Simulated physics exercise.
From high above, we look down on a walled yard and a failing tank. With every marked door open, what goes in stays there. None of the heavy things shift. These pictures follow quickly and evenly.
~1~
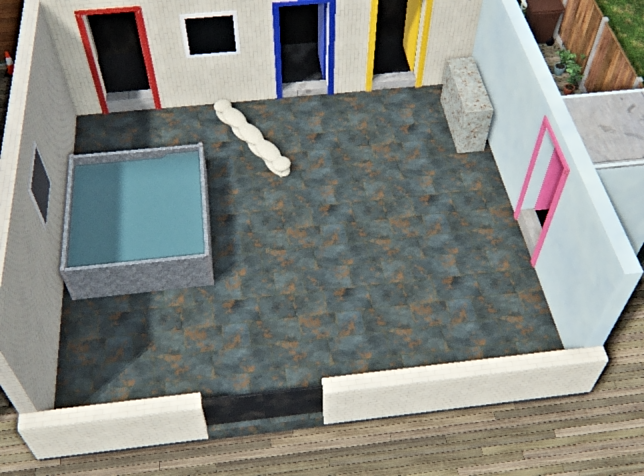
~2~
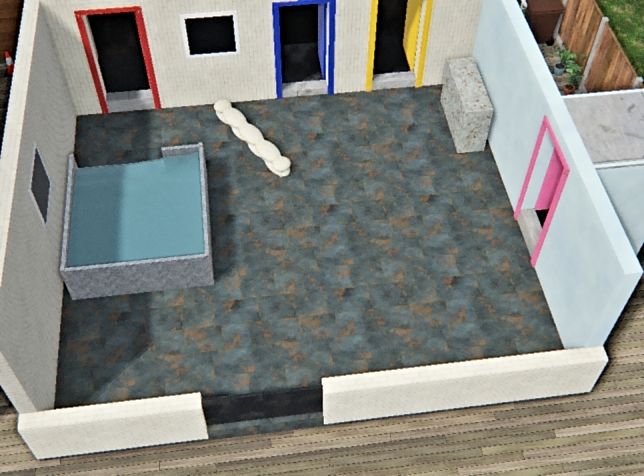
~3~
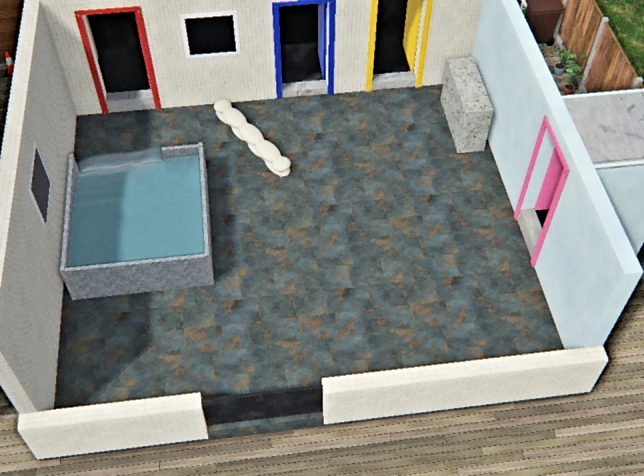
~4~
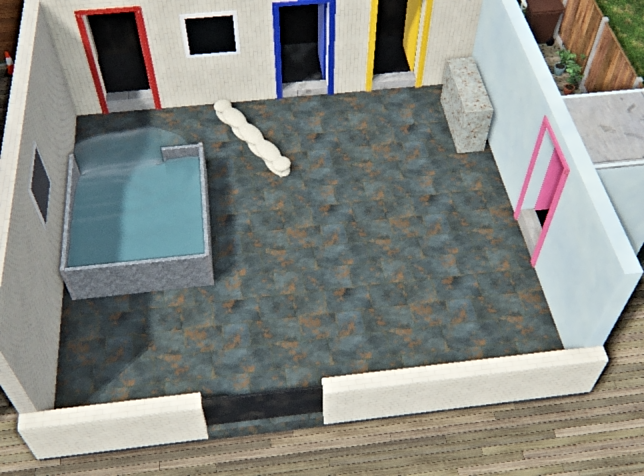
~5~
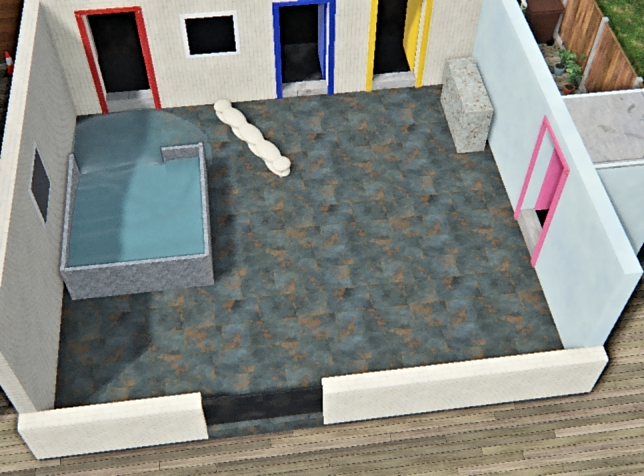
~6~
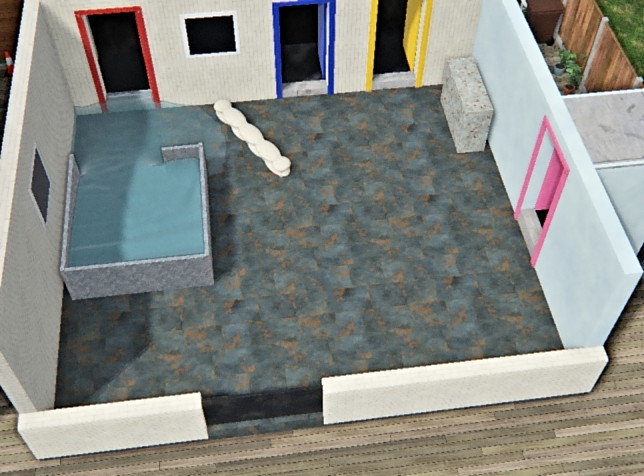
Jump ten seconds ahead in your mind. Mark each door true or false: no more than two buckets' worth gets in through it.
Pink door: True, red door: False, yellow door: True, blue door: True.
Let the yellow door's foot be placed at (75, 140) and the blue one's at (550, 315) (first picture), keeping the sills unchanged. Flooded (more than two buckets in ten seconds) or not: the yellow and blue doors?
Yellow: Exceeds the limit; blue: Falls short.
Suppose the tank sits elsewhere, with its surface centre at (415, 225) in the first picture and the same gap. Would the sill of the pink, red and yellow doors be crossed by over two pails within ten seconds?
I reckon the pink door doesn't reach the threshold, the red door doesn't reach the threshold and the yellow door surpasses the threshold.
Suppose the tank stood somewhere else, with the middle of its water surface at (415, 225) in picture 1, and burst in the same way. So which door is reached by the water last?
That would be the pink-painted one.
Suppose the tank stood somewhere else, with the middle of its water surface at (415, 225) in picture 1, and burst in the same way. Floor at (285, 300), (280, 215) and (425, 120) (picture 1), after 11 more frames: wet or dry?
Spared, spared, hit.
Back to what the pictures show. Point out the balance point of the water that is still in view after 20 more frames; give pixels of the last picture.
That comes out near (171, 183).
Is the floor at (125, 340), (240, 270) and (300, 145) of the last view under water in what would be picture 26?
First spared, then swamped, then swamped.
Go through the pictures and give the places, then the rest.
In the first picture, the open tank at (137, 207) is whole and still.
In the second picture, water pours out on the open tank's far side and has run to a hidden place.
In the third picture, the front is at a hidden place, out from the gap on the open tank's far side.
In the fourth picture, the front is at (153, 129), out from the gap on the open tank's far side.
In the fifth picture, water pours out on the open tank's far side and has run to (152, 110).
In the sixth picture, the front is at (193, 107), out from the gap on the open tank's far side.
A moment on, water covers 10 % of the floor; the pink door not reached, the red door over two buckets in, the yellow door not reached, the blue door not reached.
Next, water covers 20 % of the floor; the pink door not reached, the red door far over two buckets in, the yellow door not reached, the blue door wet at the sill, nothing in.
Then, water covers 45 % of the floor; the pink door not reached, the red door far over two buckets in, the yellow door wet at the sill, nothing in, the blue door wet at the sill, nothing in.
Later, water covers 85 % of the floor; the pink door wet at the sill, nothing in, the red door far over two buckets in, the yellow door wet at the sill, nothing in, the blue door wet at the sill, nothing in.
In the end, water covers 90 % of the floor; the pink door wet at the sill, nothing in, the red door far over two buckets in, the yellow door wet at the sill, nothing in, the blue door wet at the sill, nothing in.
